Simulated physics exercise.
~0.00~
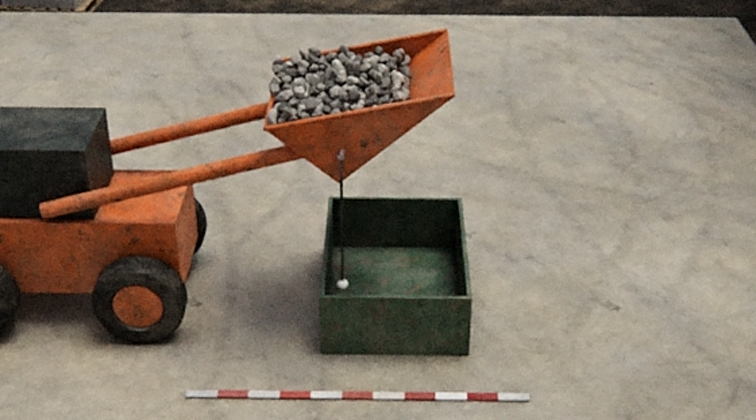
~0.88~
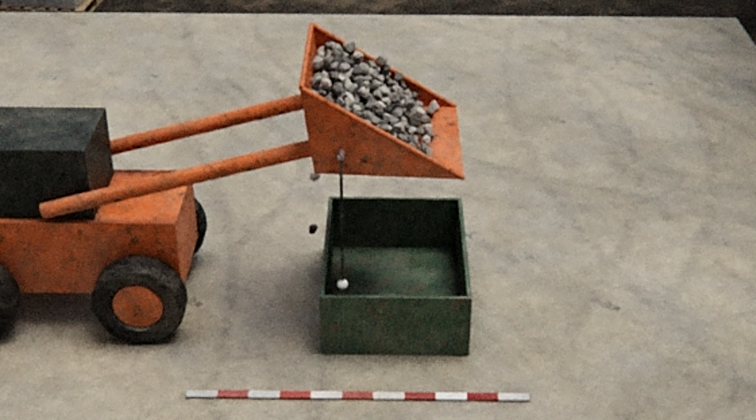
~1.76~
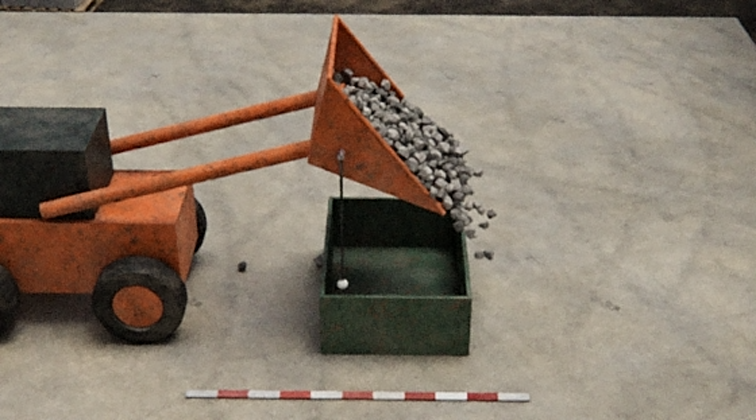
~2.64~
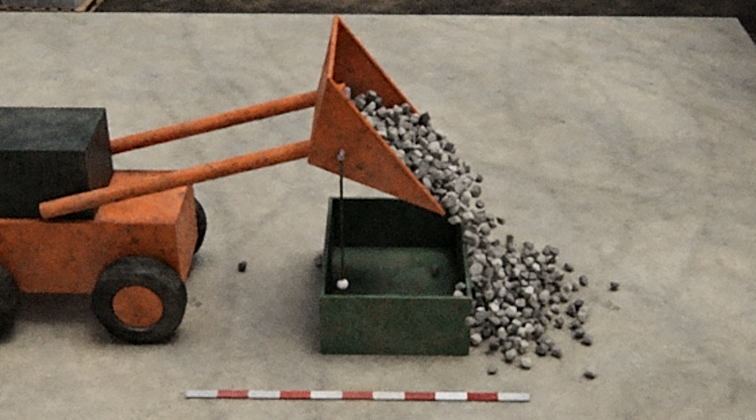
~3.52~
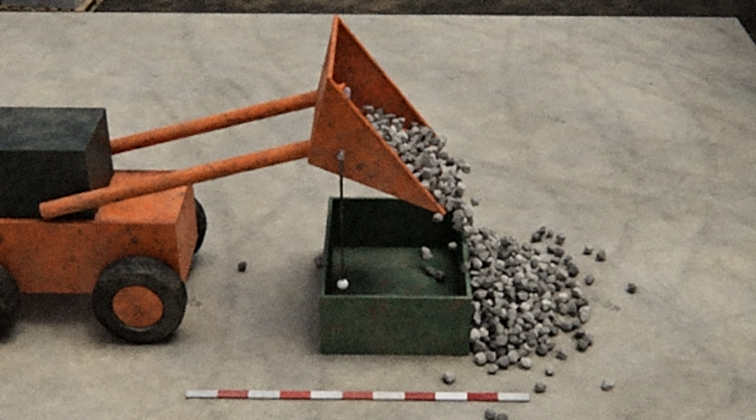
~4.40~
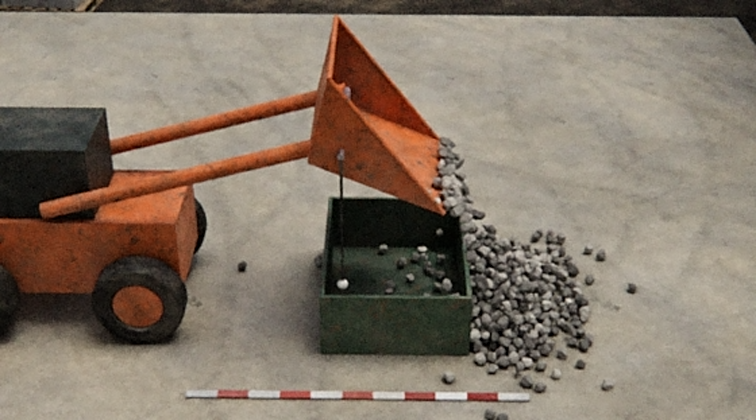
On a grey concrete floor, an orange loader tipped its raised bucket of grey stones toward a green bin, but most slid over the bin's right edge and piled up beside it, leaving only a few scattered inside.
